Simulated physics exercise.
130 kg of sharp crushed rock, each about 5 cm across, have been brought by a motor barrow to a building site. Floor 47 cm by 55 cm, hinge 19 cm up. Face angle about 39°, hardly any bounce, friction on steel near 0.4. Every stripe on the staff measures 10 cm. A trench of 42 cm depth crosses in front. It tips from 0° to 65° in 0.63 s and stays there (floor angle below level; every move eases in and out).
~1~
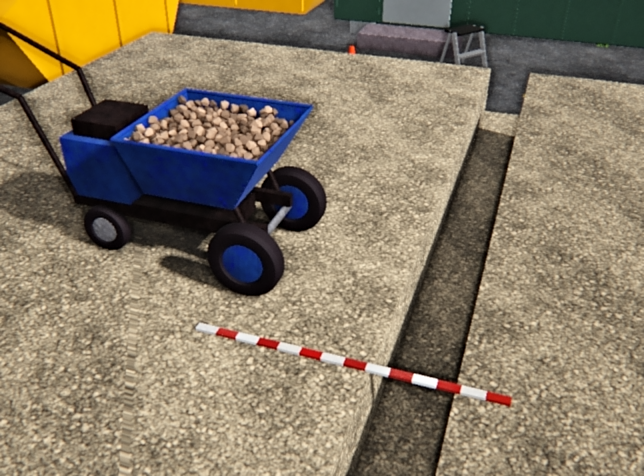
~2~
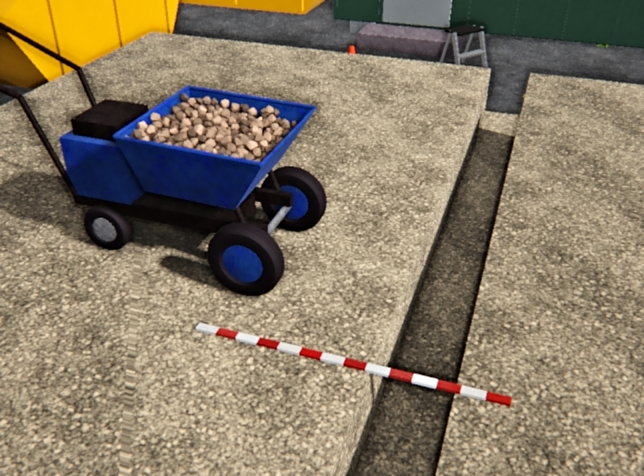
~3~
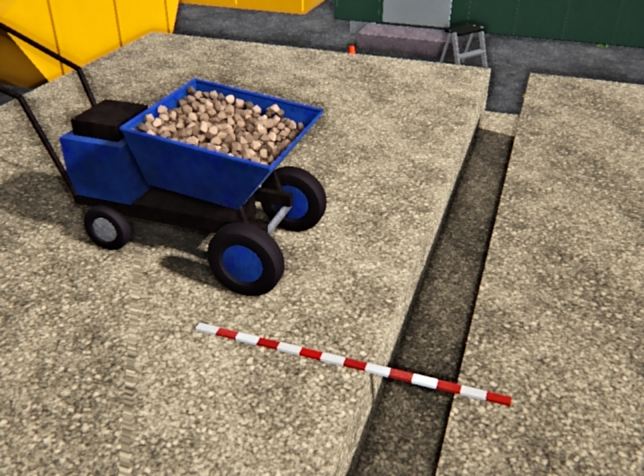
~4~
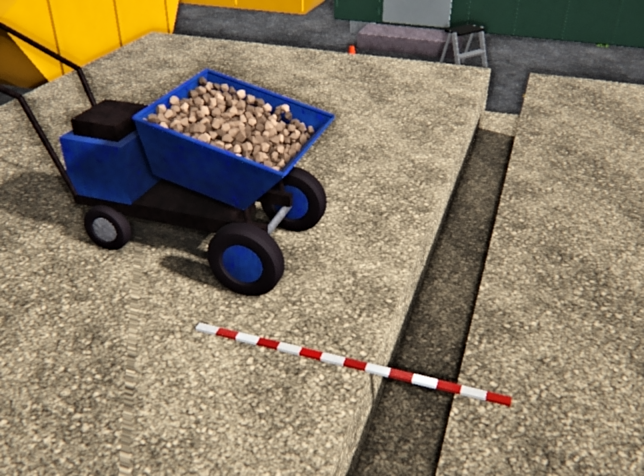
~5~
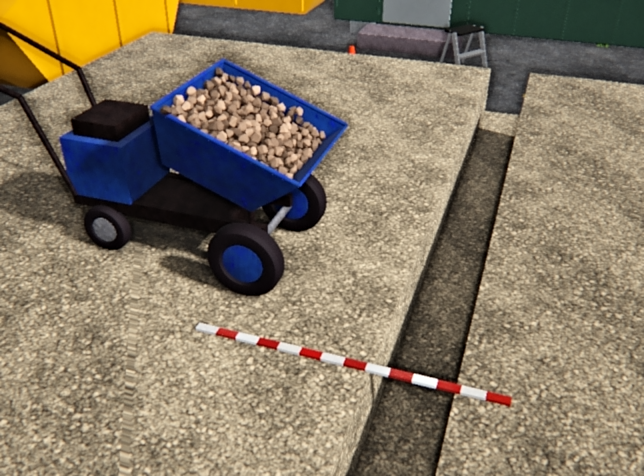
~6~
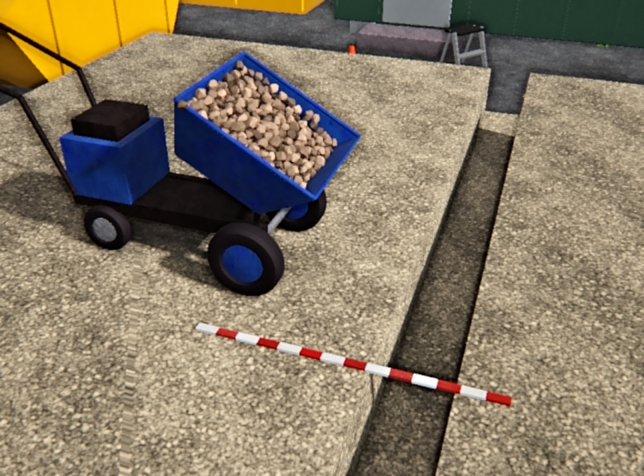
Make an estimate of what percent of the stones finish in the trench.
About 48 percent.
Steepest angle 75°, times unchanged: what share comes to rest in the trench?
About 75 per cent would end up in the trench.
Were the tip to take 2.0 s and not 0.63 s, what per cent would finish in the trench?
Roughly 20 per cent would.
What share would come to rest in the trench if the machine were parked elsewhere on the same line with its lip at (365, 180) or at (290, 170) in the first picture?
5 %, then 45 %.
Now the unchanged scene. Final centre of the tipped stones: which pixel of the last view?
Near (435, 349).
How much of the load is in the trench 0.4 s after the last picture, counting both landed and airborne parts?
By that moment, roughly 10 per cent of the load.
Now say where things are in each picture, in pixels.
In the first frame, lip at (258, 163), floor tilted 0°, highest stones at (226, 117).
In the second frame, lip at (261, 165), floor tilted 2°, highest stones at (227, 116).
In the third frame, lip at (270, 169), floor tilted 6°, highest stones at (203, 107).
In the fourth frame, the skip is at 13°, its lip at (284, 175); the top of the load is at (202, 96).
In the fifth frame, the skip is at 21°, its lip at (299, 186); the top of the load is at (213, 83).
In the sixth frame, lip at (315, 199), floor tilted 30°, highest stones at (233, 76).
Then, 0.2 s after the last picture the floor is at 55°, 100 % in the skip; the foremost stones are at (345, 200).
Then, 0.4 s after the last picture the floor is at 65°, 83 % in the skip, 9 % short of the trench, 9 % in the trench; the foremost stones are at (434, 301).
Then, 0.8 s after the last picture the floor is at 65°, 52 % in the skip, 7 % short of the trench, 41 % in the trench, 1 % past the trench; the foremost stones are at (499, 322).
Then, 2.7 s after the last picture the floor is at 65°, 43 % in the skip, 9 % short of the trench, 48 % in the trench, 1 % past the trench; the foremost stones are at (519, 328).
